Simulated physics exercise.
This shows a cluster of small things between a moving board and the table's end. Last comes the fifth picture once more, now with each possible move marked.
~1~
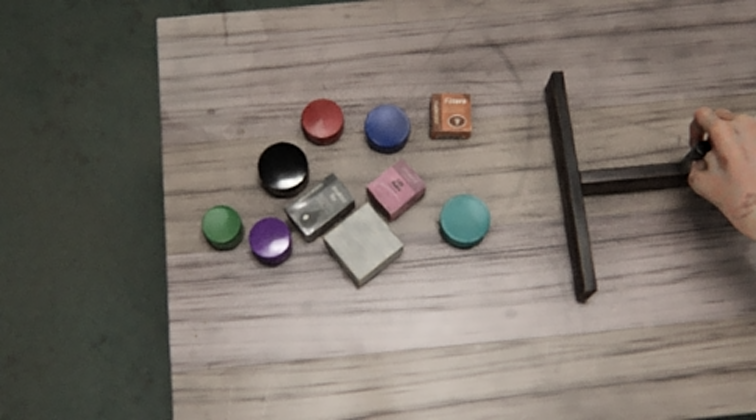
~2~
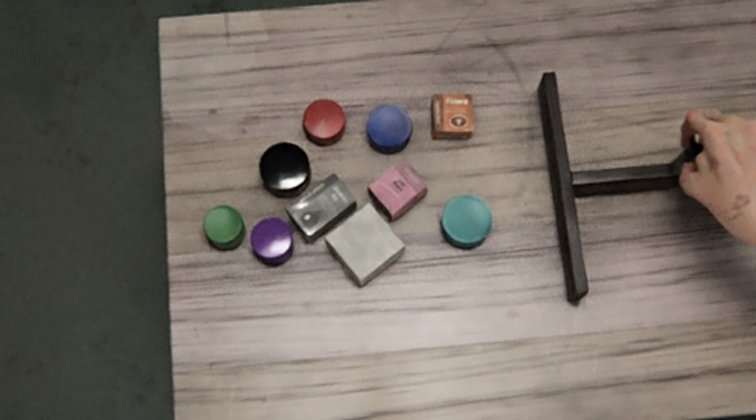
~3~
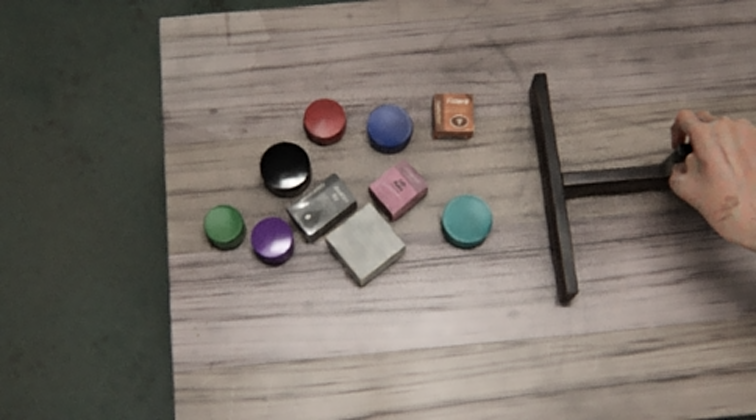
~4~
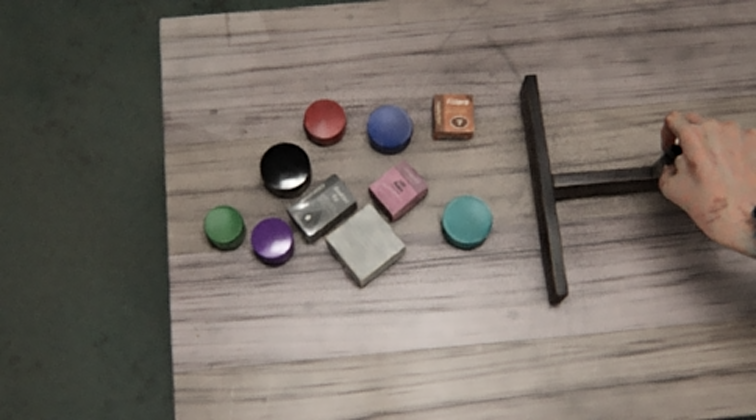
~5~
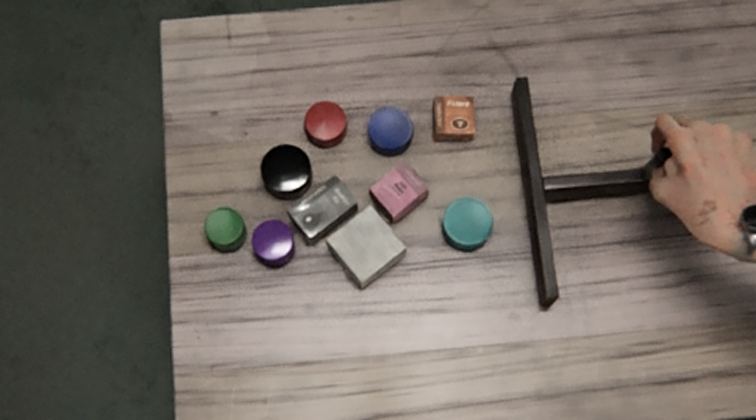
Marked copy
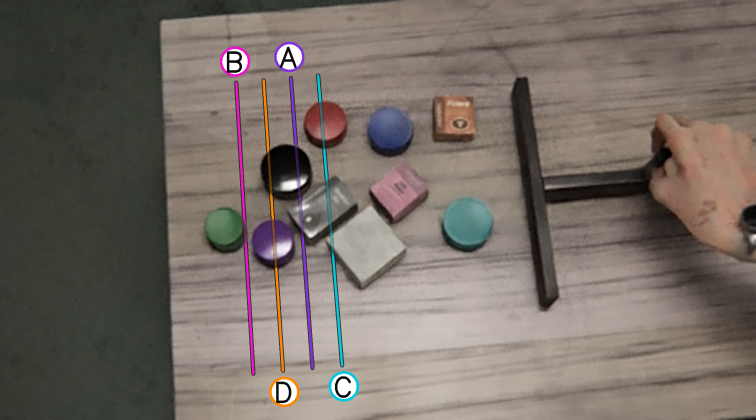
At first, a hand at the right grips the handle of a dark T-shaped board on a wooden table, with a cluster of colourful round containers and small boxes to its left. The hand then pushes the board slowly leftward, narrowing the gap to the turquoise jar and orange box, while the cluster stays in place.
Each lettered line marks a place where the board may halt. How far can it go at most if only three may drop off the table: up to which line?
No fourth one falls up to B.
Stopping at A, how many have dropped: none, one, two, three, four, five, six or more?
By then, none.
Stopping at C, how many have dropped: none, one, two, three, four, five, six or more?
By then, none.
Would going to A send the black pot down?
By then, no.
On the copy, A at (301, 217); B at (244, 222); C at (330, 215); D at (273, 220).
On B. First, board (433, 193); red tin (314, 123); orange box (397, 124).
Then, board (328, 203); green jar (186, 231); purple pot (213, 272).
Finally, board (245, 210); purple pot over the edge; green jar over the edge; three fallen.
By contrast, A is within the limit but short; C is within the limit but short; D is within the limit but short.
